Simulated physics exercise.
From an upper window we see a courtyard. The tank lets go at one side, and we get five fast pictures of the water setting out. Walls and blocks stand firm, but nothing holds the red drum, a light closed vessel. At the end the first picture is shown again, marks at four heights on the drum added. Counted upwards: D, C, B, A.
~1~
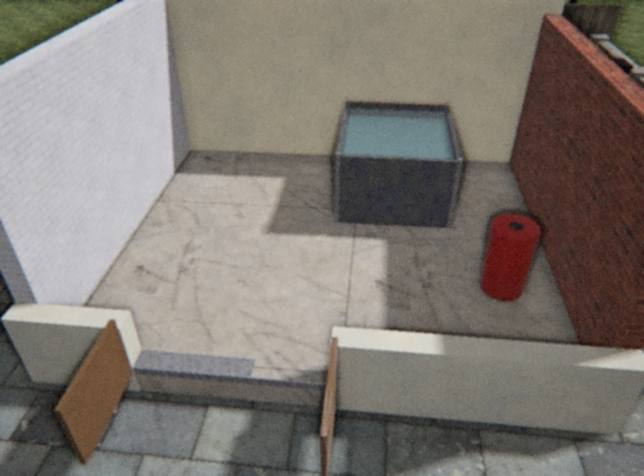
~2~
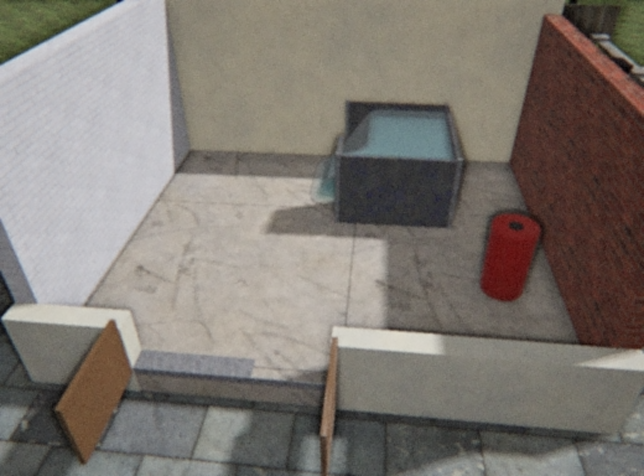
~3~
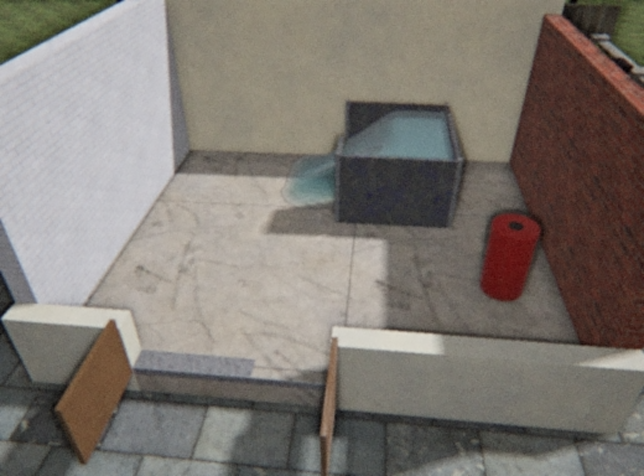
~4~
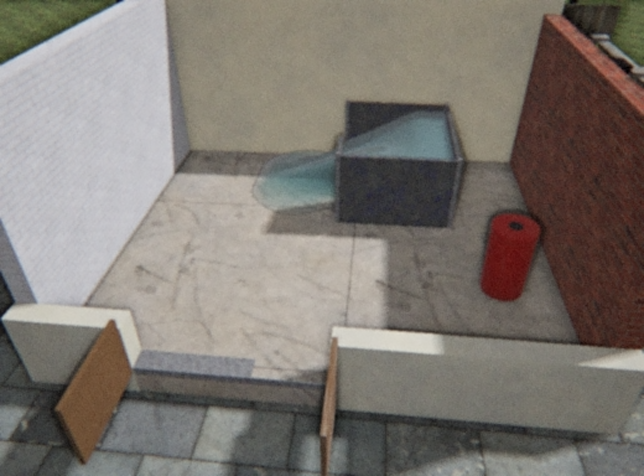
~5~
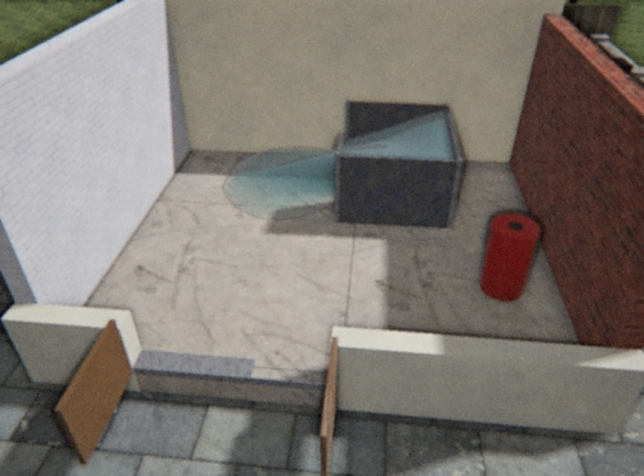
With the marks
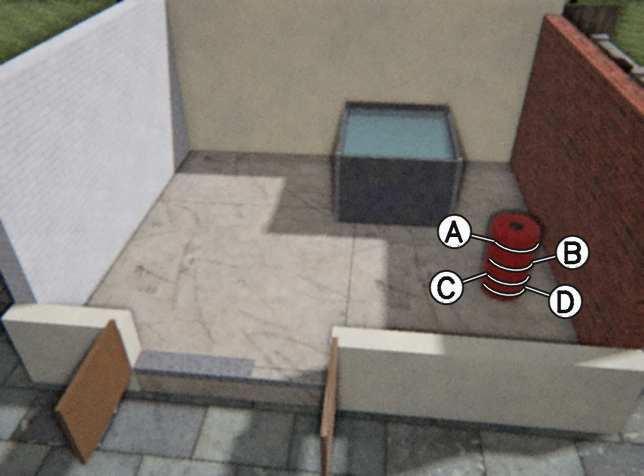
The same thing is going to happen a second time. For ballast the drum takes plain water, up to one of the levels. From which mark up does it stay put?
That is level D.
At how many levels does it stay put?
All of the four.
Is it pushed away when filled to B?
No, that is safe.
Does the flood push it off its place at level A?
No.
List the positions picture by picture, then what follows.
Lid of the red drum at (517, 227); tank full, its middle at (397, 133); open gate at (230, 322).
Water covers 3 % of the ground and is seen nearest the drum at (315, 195).
Water covers 6 % of the ground and is seen nearest the drum at (314, 196).
Water covers 10 % of the ground and is seen nearest the drum at (312, 206).
Lid of the red drum at (517, 227); water covers 14 % of the ground and is seen nearest the drum at (303, 208).
On the marked copy, A at (519, 251); B at (514, 270); C at (510, 284); D at (507, 295); from the bottom up D, C, B, A.
Choosing A, it does not move.
Choosing B, it does not move.
Choosing C, it does not move.
Choosing D, it does not move.
